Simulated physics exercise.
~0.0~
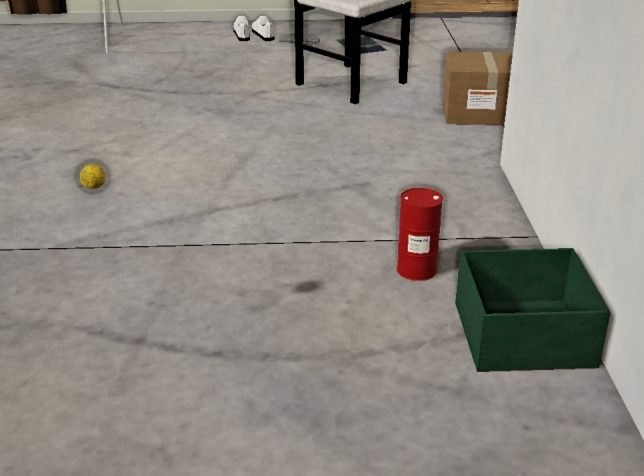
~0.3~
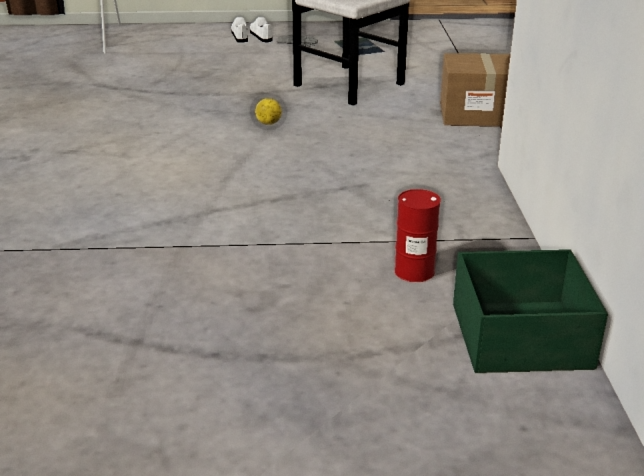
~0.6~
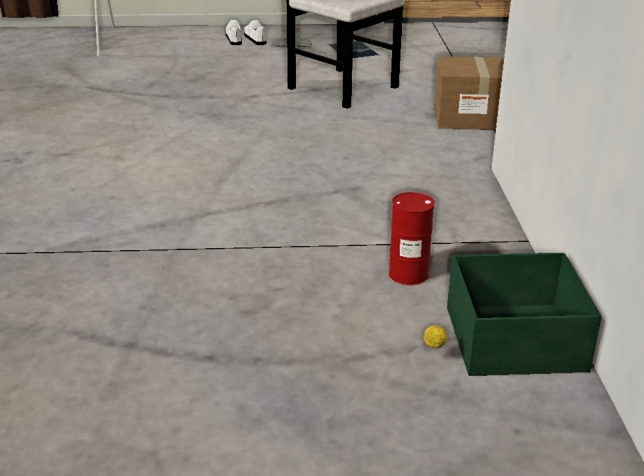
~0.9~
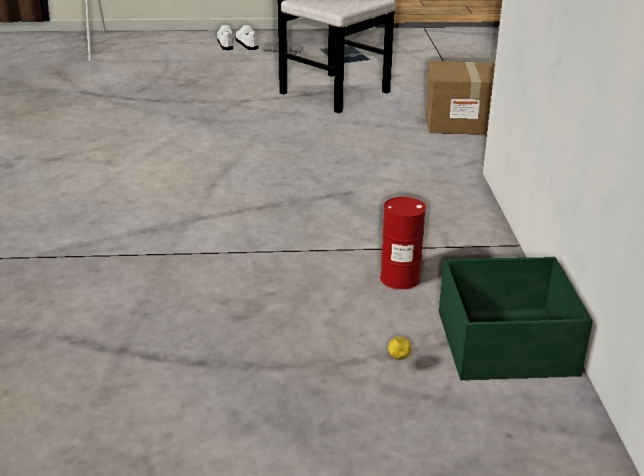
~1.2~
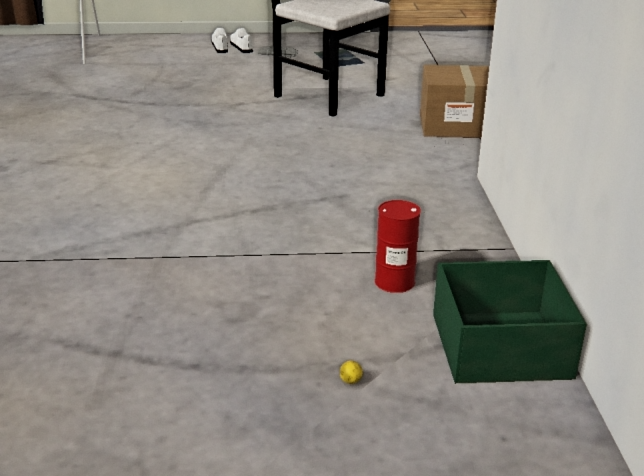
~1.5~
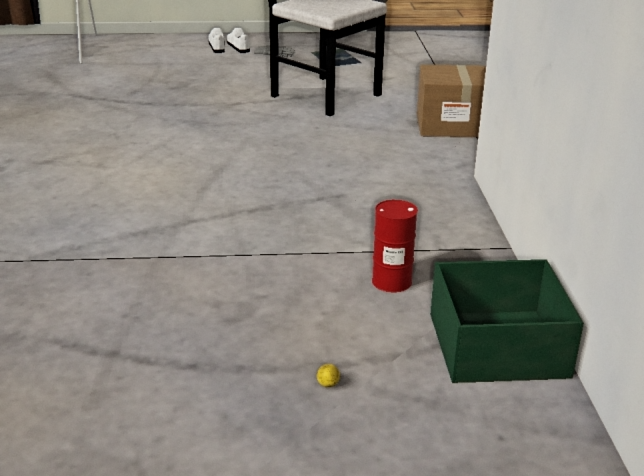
On a gray concrete floor, an open green box sits beside a white wall, with a red canister standing just to its left and a chair and a cardboard carton farther back. A yellow ball flies in from the left, crossing toward the right in front of the chair. It next appears low at the near left side of the green box, outside it. From there it moves back to the left, away from the box. The ball ends on the open floor, left of the box and nearer than the canister, which stays upright in its place.
